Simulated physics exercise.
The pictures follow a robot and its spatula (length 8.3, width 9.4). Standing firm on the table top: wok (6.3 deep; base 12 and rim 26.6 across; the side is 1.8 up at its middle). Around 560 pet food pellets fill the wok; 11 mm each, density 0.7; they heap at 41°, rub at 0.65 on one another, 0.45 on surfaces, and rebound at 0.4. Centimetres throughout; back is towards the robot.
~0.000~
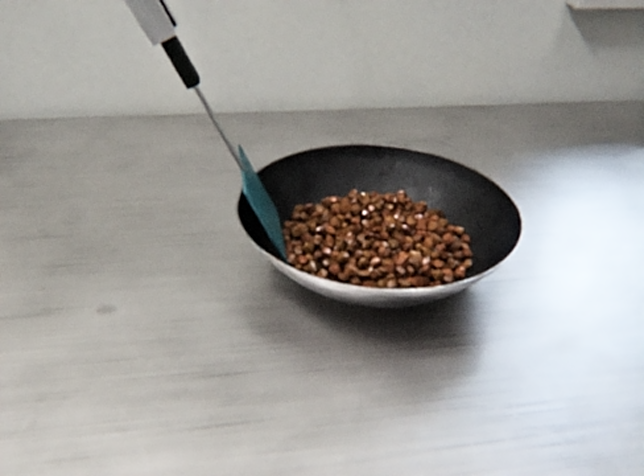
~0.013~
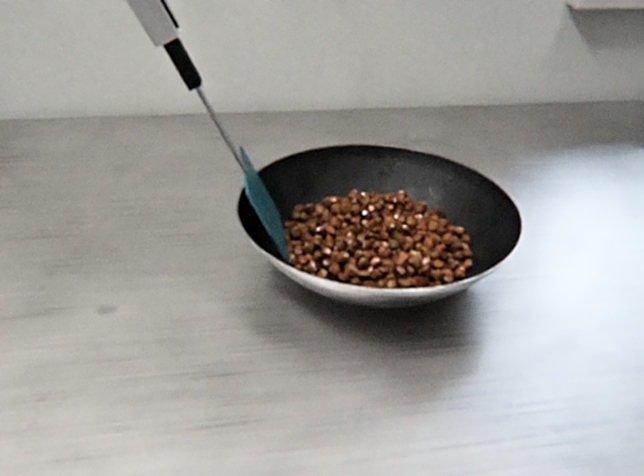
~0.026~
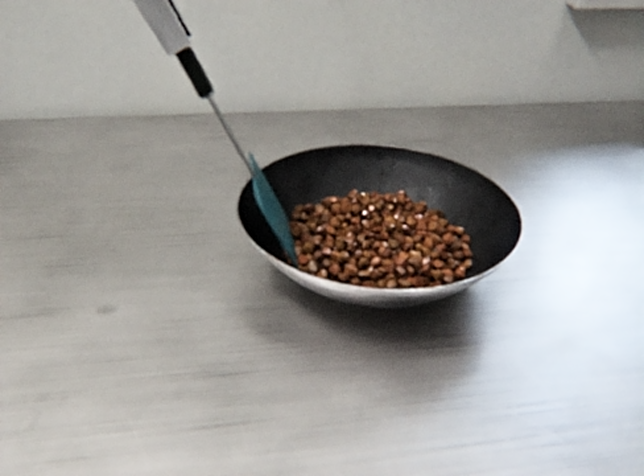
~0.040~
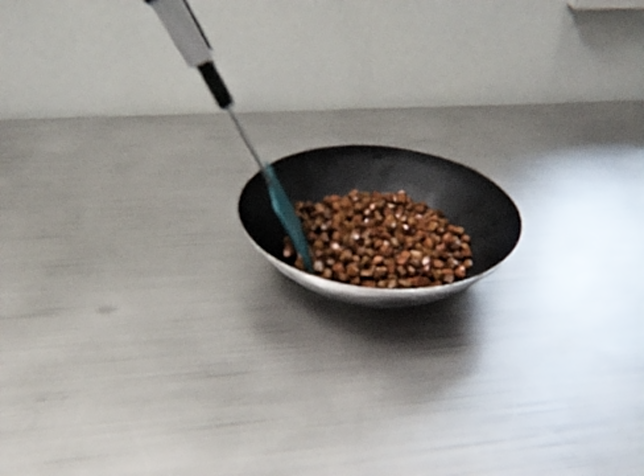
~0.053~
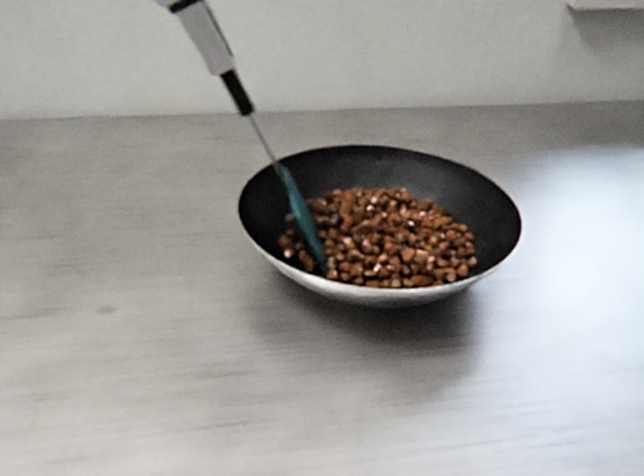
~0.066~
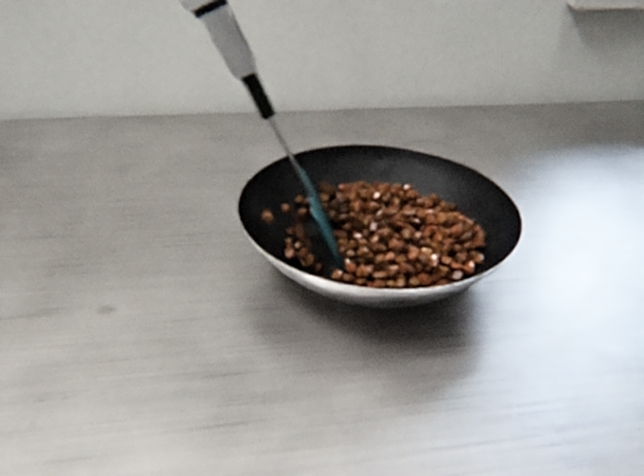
On a grey table top, a dark wok holds a heap of small brown pellets, with a robot's teal spatula resting inside its left edge. The spatula slides slowly rightward into the heap, nudging pellets toward the right, while a few lie loose behind the blade on the left.
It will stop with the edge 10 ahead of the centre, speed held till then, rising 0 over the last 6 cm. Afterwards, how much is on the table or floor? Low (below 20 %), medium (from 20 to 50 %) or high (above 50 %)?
On the table or floor the share is high, above 50 %.
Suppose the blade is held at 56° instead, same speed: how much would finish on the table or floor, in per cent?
Then about 60 per cent.
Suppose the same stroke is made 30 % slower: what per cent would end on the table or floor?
In that case some 55 per cent.
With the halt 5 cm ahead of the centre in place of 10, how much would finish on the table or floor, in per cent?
Then about 15 per cent.
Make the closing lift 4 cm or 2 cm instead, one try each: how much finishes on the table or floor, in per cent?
About 50 and 55 per cent.
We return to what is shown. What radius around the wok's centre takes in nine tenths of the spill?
About 60 cm.
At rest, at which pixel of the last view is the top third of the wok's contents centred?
Around (407, 214).
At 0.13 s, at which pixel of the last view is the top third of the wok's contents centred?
Near (451, 204).
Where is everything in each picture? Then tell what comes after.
The first frame shows spatula top edge at (242, 167), sloping 65°; upper third of the load around (376, 237), from x 285 to 470, top at y 195; 556 in the wok.
The second frame shows spatula top edge at (244, 169), sloping 65°; upper third of the load around (376, 237), from x 285 to 470, top at y 195.
The third frame shows spatula top edge at (254, 175), sloping 65°; upper third of the load around (376, 237), from x 285 to 470, top at y 195.
The fourth frame shows spatula top edge at (271, 184), sloping 65°; upper third of the load around (378, 236), from x 290 to 470, top at y 195.
The fifth frame shows spatula top edge at (290, 190), sloping 65°; upper third of the load around (379, 230), from x 285 to 470, top at y 190.
The sixth frame shows spatula top edge at (309, 192), sloping 65°; upper third of the load around (386, 221), from x 270 to 480, top at y 185; 556 in the wok.
After 0.10 s, sloping 65°, highest piece 13 above the table; 554 in the wok, 2 on the blade or in flight.
After 0.13 s, sloping 65°, highest piece 19 above the table; 548 in the wok, 8 on the blade or in flight.
After 0.35 s, sloping 65°, highest piece 39 above the table; 229 in the wok, 28 on the table or floor, 299 on the blade or in flight.
After 1.40 s, sloping 65°, highest piece 5 above the table; 327 on the table or floor, 229 in the wok.
At rest, 327 on the table or floor, 229 in the wok. That is 59 % on the table or floor.
